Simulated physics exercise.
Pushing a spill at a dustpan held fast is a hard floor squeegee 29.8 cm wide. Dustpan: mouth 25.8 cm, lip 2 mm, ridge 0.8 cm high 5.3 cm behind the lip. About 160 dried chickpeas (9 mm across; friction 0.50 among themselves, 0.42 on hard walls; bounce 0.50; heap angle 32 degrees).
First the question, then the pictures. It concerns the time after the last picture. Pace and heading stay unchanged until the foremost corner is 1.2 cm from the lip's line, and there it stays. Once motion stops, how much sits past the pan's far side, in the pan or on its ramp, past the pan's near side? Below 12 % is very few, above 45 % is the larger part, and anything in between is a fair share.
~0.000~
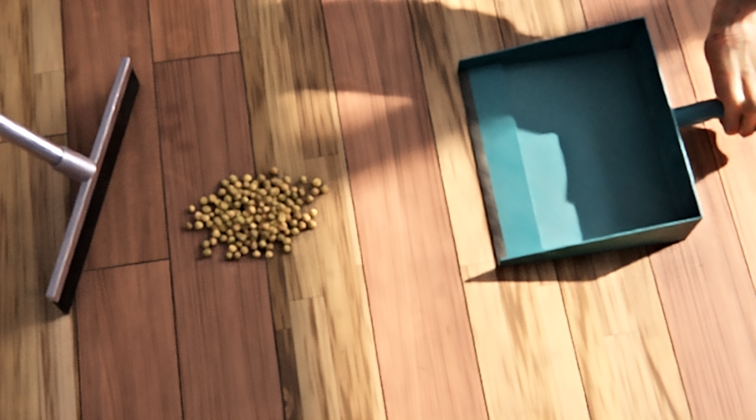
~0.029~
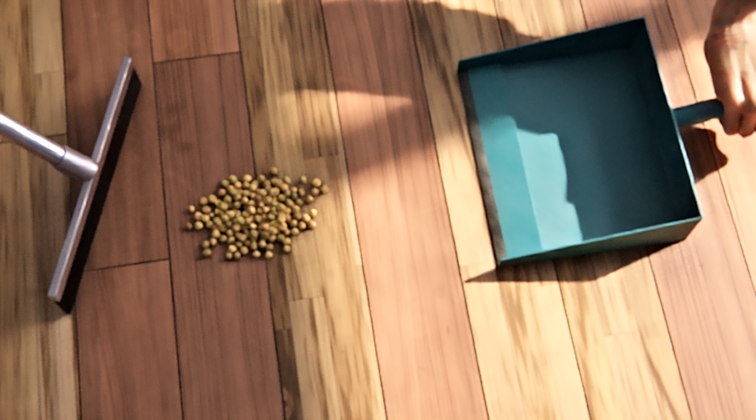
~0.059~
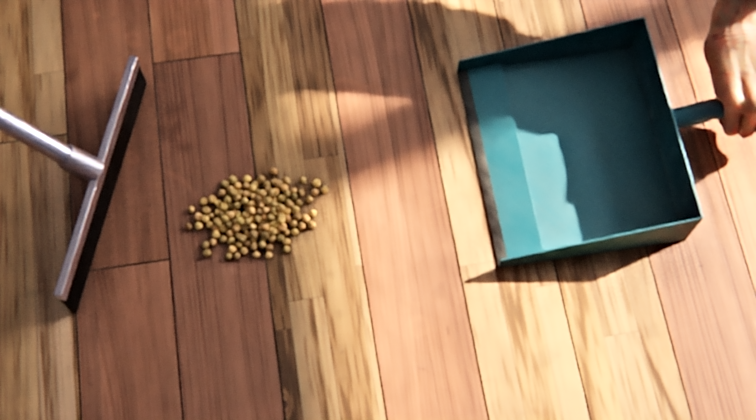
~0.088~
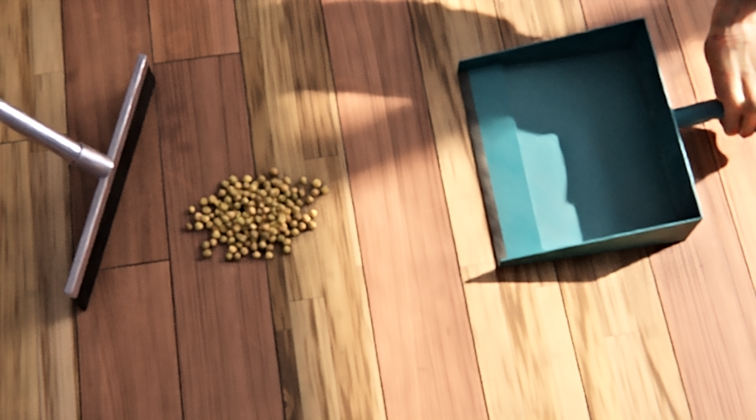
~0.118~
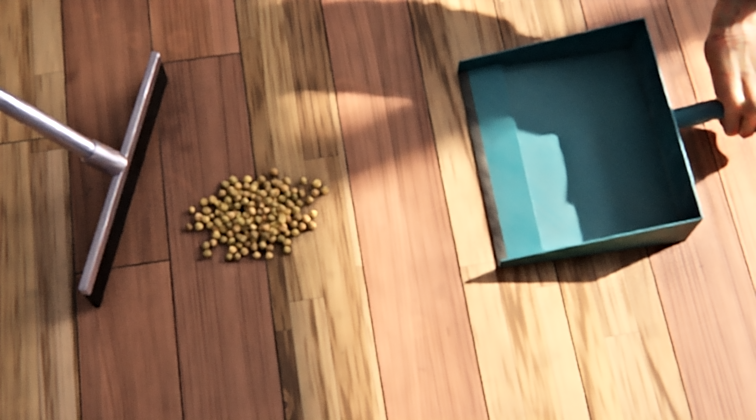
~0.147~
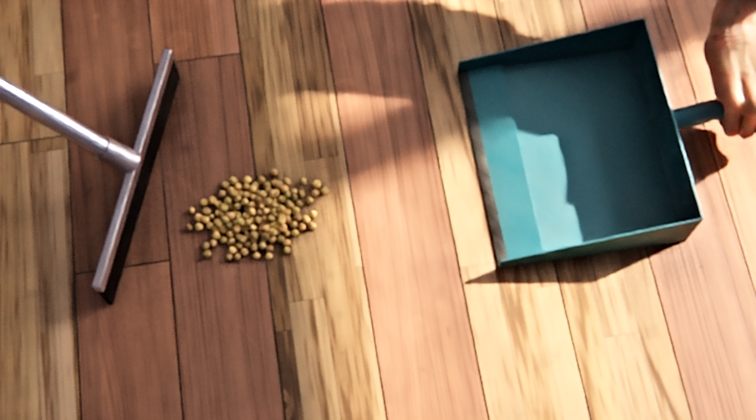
Far side: Very few, pan: Very few, near side: Very few.
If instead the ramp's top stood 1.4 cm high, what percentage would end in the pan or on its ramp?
Roughly 0 per cent.
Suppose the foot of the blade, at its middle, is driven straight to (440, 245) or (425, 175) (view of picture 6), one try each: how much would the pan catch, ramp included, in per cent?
Roughly 5 per cent for the first try and 0 per cent for the second.
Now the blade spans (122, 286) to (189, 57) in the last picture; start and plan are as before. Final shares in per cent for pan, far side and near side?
Split: Pan = 10, far = 0, near = 20.
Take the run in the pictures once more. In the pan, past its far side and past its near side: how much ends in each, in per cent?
Far side 0, pan 0, near side 5.
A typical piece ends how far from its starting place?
It works out to some 20 cm.
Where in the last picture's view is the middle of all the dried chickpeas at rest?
Approximately (430, 206) in the last picture.
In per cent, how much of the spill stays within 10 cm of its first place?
Some 15 per cent.
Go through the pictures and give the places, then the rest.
In the first frame, blade from (54, 297) to (127, 65), moved 0.0 cm, 0 of the pieces shifted so far; middle of the pieces at (256, 214); pan at (584, 150).
In the second frame, blade from (55, 297) to (129, 65), moved 0.2 cm, 0 of the pieces shifted so far; middle of the pieces at (256, 214).
In the third frame, blade from (62, 295) to (135, 64), moved 0.9 cm, 0 of the pieces shifted so far; middle of the pieces at (256, 214).
In the fourth frame, blade from (72, 293) to (144, 62), moved 2.0 cm, 0 of the pieces shifted so far; middle of the pieces at (256, 215).
In the fifth frame, blade from (86, 290) to (156, 60), moved 3.5 cm, 0 of the pieces shifted so far; middle of the pieces at (257, 215).
In the sixth frame, blade from (99, 287) to (169, 57), moved 5.0 cm, 0 of the pieces shifted so far; middle of the pieces at (257, 215); pan at (584, 151). Its pace works out near 0.51 m/s, heading 7 degrees away from the viewer's side.
Then, at 0.46 s, middle of the blade 23 cm from the lip; 0 % over the lip, far side 0 %, near side 0 %.
After 0.67 s, middle of the blade 13 cm from the lip; 0 % over the lip, far side 0 %, near side 5 %.
Then, at 1.00 s, middle of the blade 6 cm from the lip; 0 % over the lip, far side 0 %, near side 5 %.
At rest (1.3 s), far side 0 %, pan 0 %, near side 5 %, in front of the lip or behind the blade 100 %.
